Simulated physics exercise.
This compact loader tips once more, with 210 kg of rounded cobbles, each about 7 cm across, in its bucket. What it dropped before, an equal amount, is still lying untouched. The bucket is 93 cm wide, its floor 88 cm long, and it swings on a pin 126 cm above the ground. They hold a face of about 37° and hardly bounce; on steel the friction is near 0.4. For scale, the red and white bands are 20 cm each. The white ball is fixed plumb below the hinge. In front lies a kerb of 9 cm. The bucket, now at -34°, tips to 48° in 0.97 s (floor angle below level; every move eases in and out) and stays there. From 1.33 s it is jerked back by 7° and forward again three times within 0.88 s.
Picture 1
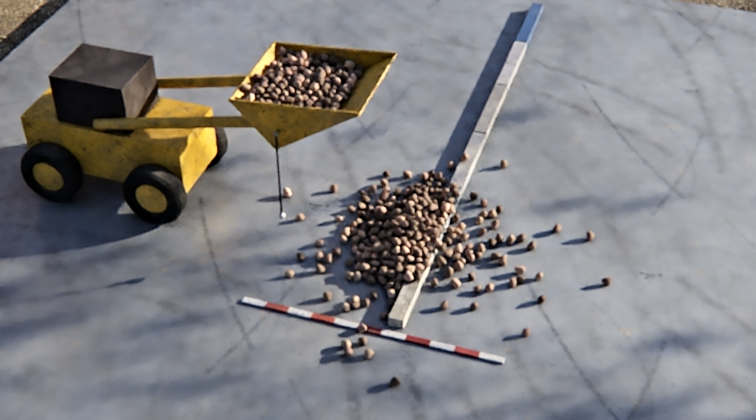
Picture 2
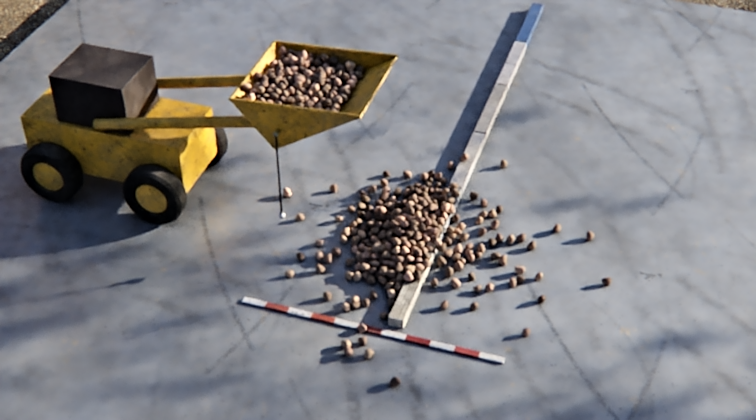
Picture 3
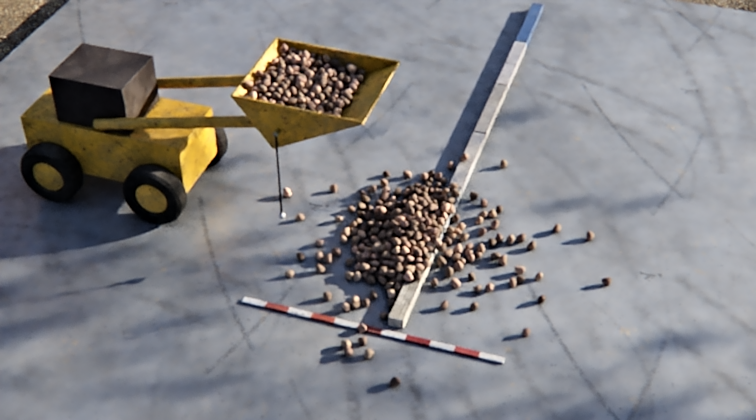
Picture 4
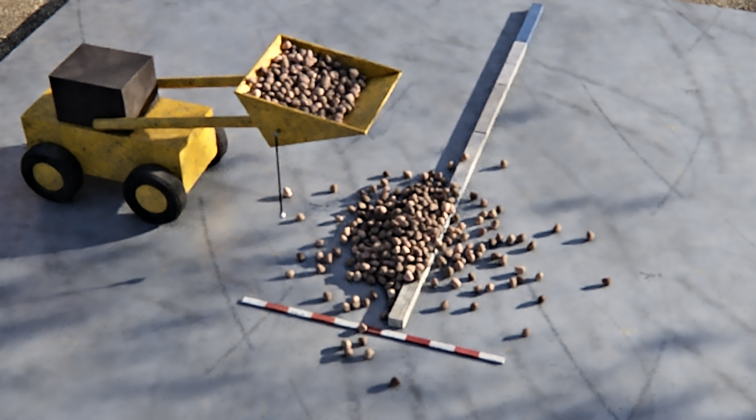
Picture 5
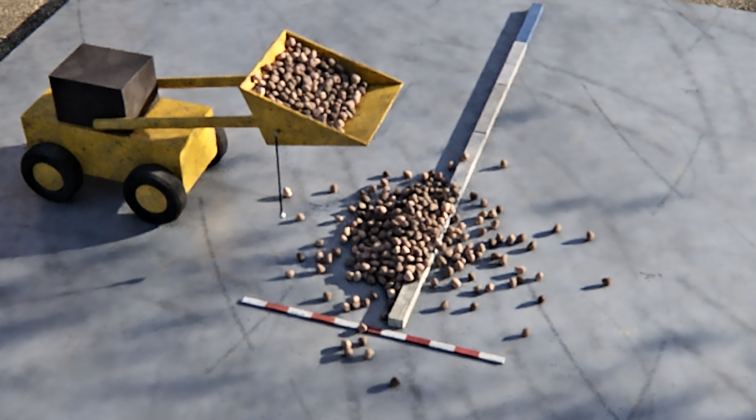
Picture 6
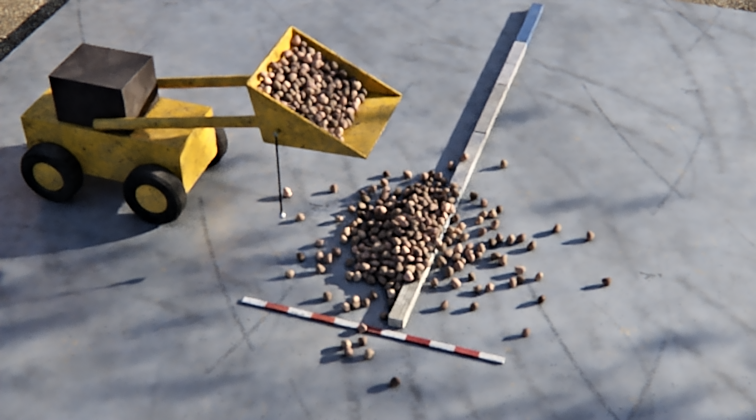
On a grey, shadow-streaked slab, a yellow loader stood still beside a heap of brown stones lying across a low kerb, while its full bucket slowly tilted forward, its front edge dipping lower.
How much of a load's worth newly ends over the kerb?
Close to 11 parts in a hundred.
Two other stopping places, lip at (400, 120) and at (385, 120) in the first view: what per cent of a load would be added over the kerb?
First some 60, then 35 per cent.
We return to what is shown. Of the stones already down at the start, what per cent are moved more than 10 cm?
About 10 per cent.
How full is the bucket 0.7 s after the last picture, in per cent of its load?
Roughly 55 per cent is still inside.
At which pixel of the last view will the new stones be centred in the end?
Their middle is at about (384, 227).
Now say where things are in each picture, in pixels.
In the first frame, lip at (360, 115), floor tilted -34°, highest stones at (311, 68). The earlier load is highest near (416, 218), 20 cm above ground level, 86 % on this side of the kerb, 14 % over the kerb.
In the second frame, the bucket is at -32°, its lip at (361, 117); the top of the load is at (299, 68).
In the third frame, the bucket is at -28°, its lip at (363, 124); the top of the load is at (290, 63).
In the fourth frame, lip at (366, 133), floor tilted -21°, highest stones at (291, 61).
In the fifth frame, the bucket is at -12°, its lip at (367, 145); the top of the load is at (289, 60).
In the sixth frame, lip at (366, 158), floor tilted -2°, highest stones at (294, 57).
Then, 0.3 s after the last picture the floor is at 35°; in per cent of one load, 100 in the bucket, 86 on this side of the kerb, 14 over the kerb; the foremost stones are at (552, 271).
Then, 0.7 s after the last picture the floor is at 48°; in per cent of one load, 57 in the bucket, 128 on this side of the kerb, 14 over the kerb; the foremost stones are at (552, 271).
Then, 2.2 s after the last picture the floor is at 48°; in per cent of one load, 0 in the bucket, 175 on this side of the kerb, 25 over the kerb; the foremost stones are at (558, 284).
Then, 4.7 s after the last picture the floor is at 48°; in per cent of one load, 0 in the bucket, 175 on this side of the kerb, 25 over the kerb; the foremost stones are at (558, 284). Net gain over the kerb, 11.
